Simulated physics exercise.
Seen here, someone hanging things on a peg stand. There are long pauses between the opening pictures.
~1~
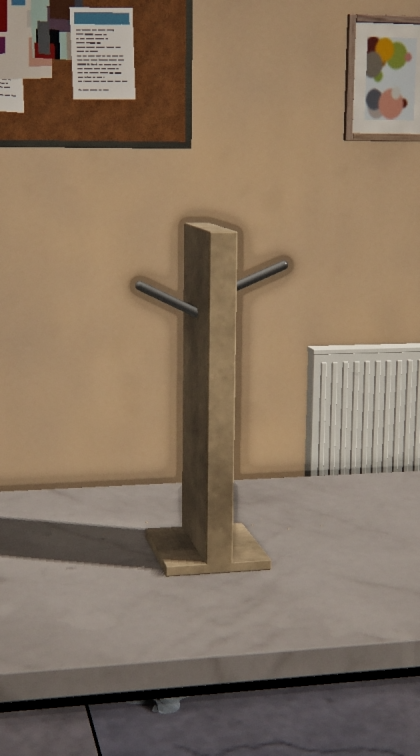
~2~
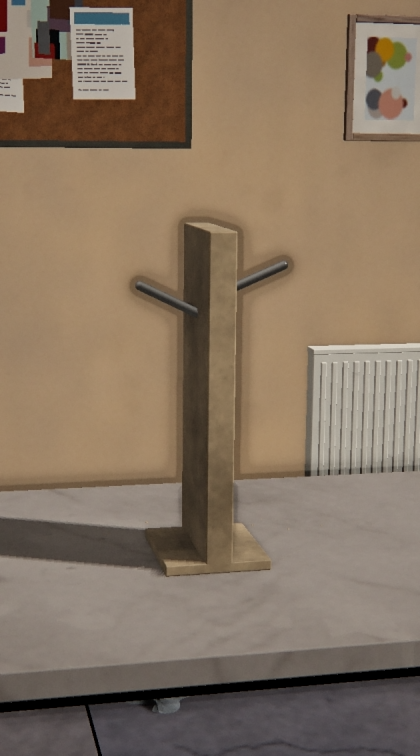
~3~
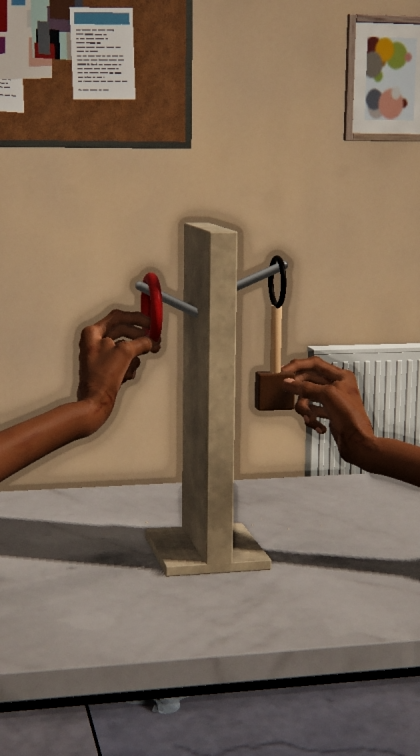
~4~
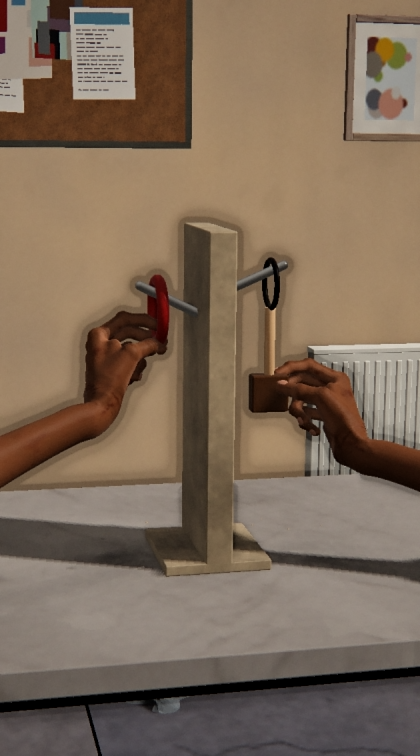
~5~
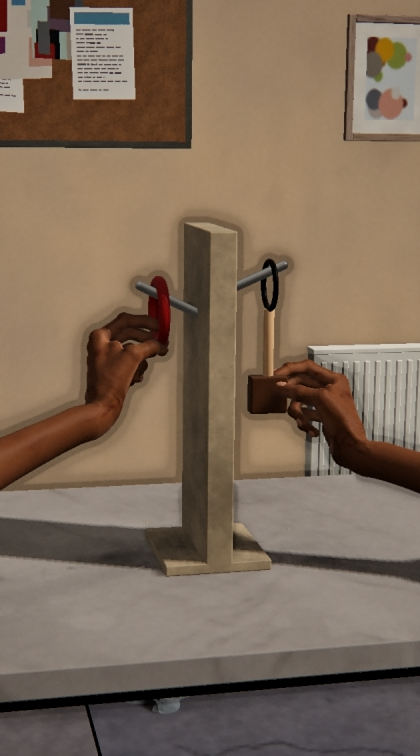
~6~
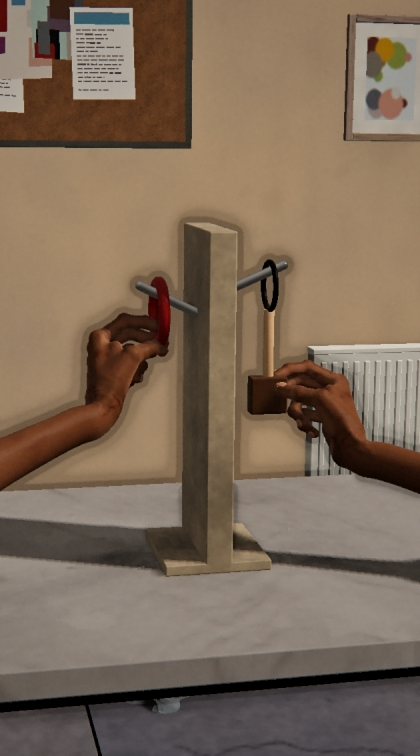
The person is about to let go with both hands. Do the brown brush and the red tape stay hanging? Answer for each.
In the end the brown brush stays on its peg and the red tape stays on its peg.
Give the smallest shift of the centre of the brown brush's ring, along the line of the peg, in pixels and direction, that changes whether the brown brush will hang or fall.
Some 20 pixels, right.
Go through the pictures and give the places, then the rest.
Peg stand (209, 394), in the first frame.
Peg stand (209, 394), in the second frame.
Still on the way; brown brush (276, 333); peg stand (209, 394), in the third frame.
Still on the way; red tape (158, 311); peg stand (209, 394), in the fourth frame.
Still on the way; brown brush (269, 336); peg stand (209, 394), in the fifth frame.
In place, still held; brown brush (269, 336); red tape (159, 313); peg stand (209, 394), in the sixth frame.
Then, 0.50 s later than the last frame, brown brush at rest near (269, 337); red tape at rest near (159, 314).
When it is over, the brown brush hangs there, near (269, 337); the red tape hangs there, near (157, 314).
